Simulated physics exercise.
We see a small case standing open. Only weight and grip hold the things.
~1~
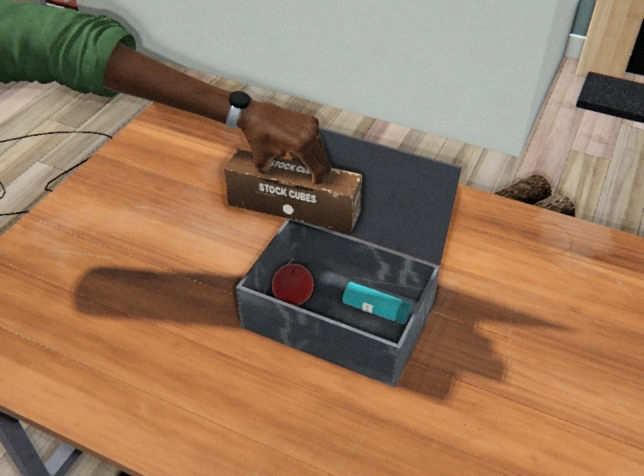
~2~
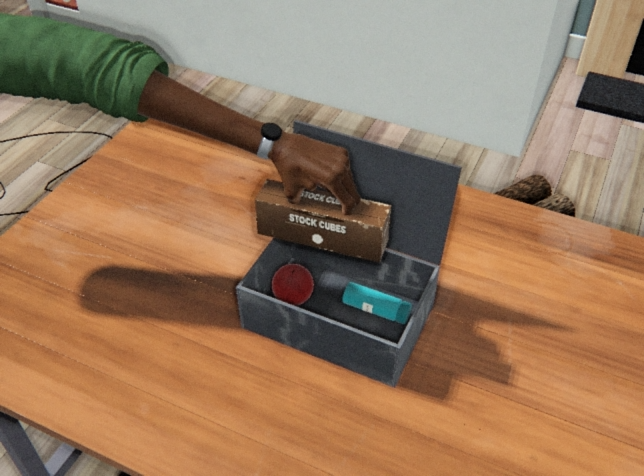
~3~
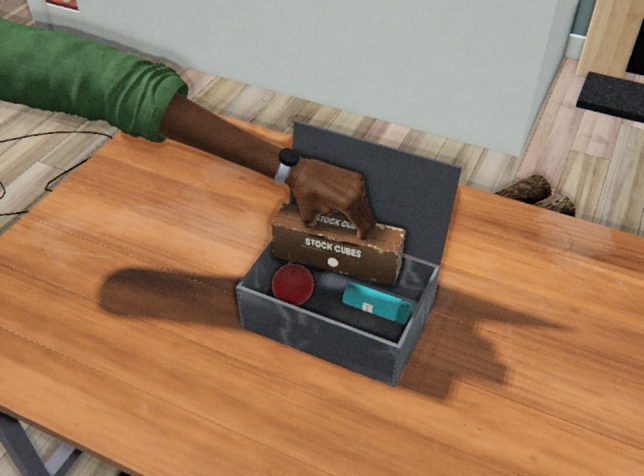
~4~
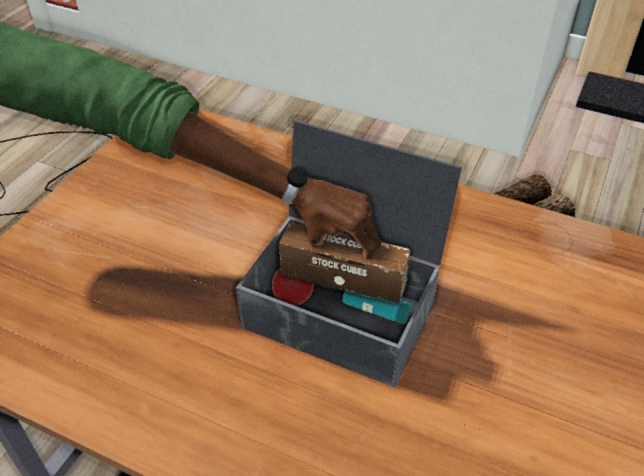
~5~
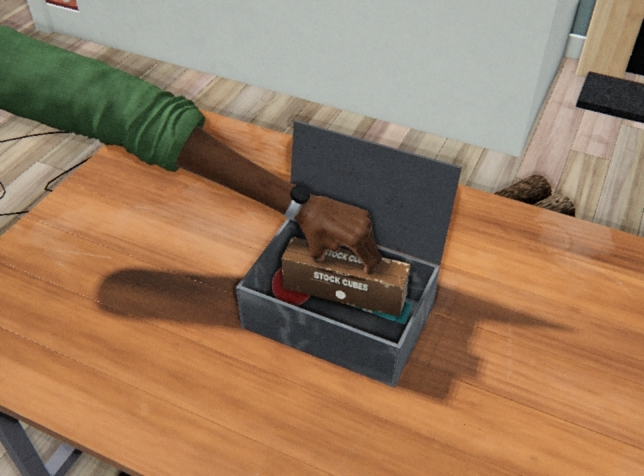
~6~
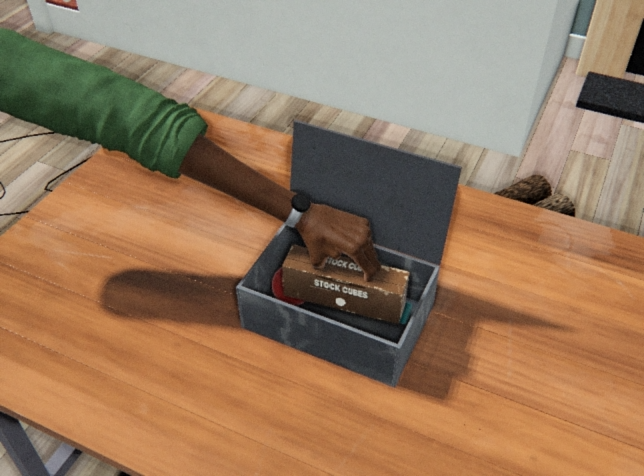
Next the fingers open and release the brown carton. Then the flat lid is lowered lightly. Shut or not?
It shuts flat.
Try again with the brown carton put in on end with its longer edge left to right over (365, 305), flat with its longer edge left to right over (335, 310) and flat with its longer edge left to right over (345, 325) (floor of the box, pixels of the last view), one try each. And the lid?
First, it will not close; second, it sits on the rim; third, it will not close.
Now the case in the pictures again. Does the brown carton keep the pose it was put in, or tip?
The brown carton tips.
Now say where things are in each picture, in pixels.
In the first frame, coming down; brown carton (293, 190); red apple (293, 285).
In the second frame, coming down; brown carton (323, 220); red apple (293, 285).
In the third frame, coming down; brown carton (338, 243); red apple (293, 285).
In the fourth frame, coming down; brown carton (344, 262).
In the fifth frame, coming down; brown carton (345, 276).
In the sixth frame, put in, still held; brown carton (345, 284).
Then, 0.50 s after the last picture, brown carton on its side near (335, 327); red apple rolled a little; turquoise shaker rolled about its own width.
Then, 1.50 s after the last picture, lid 66° above the rim; brown carton on its side near (335, 327); red apple rolled about its own width; turquoise shaker rolled about its own width.
Then, 2.10 s after the last picture, lid 20° above the rim; brown carton on its side near (335, 327); red apple rolled about its own width; turquoise shaker rolled about its own width.
At rest, lid shut; tipped over in the box, brown carton; moved from the start, red apple; turquoise shaker in place. Seen from the same camera at the end, brown carton near (335, 327).
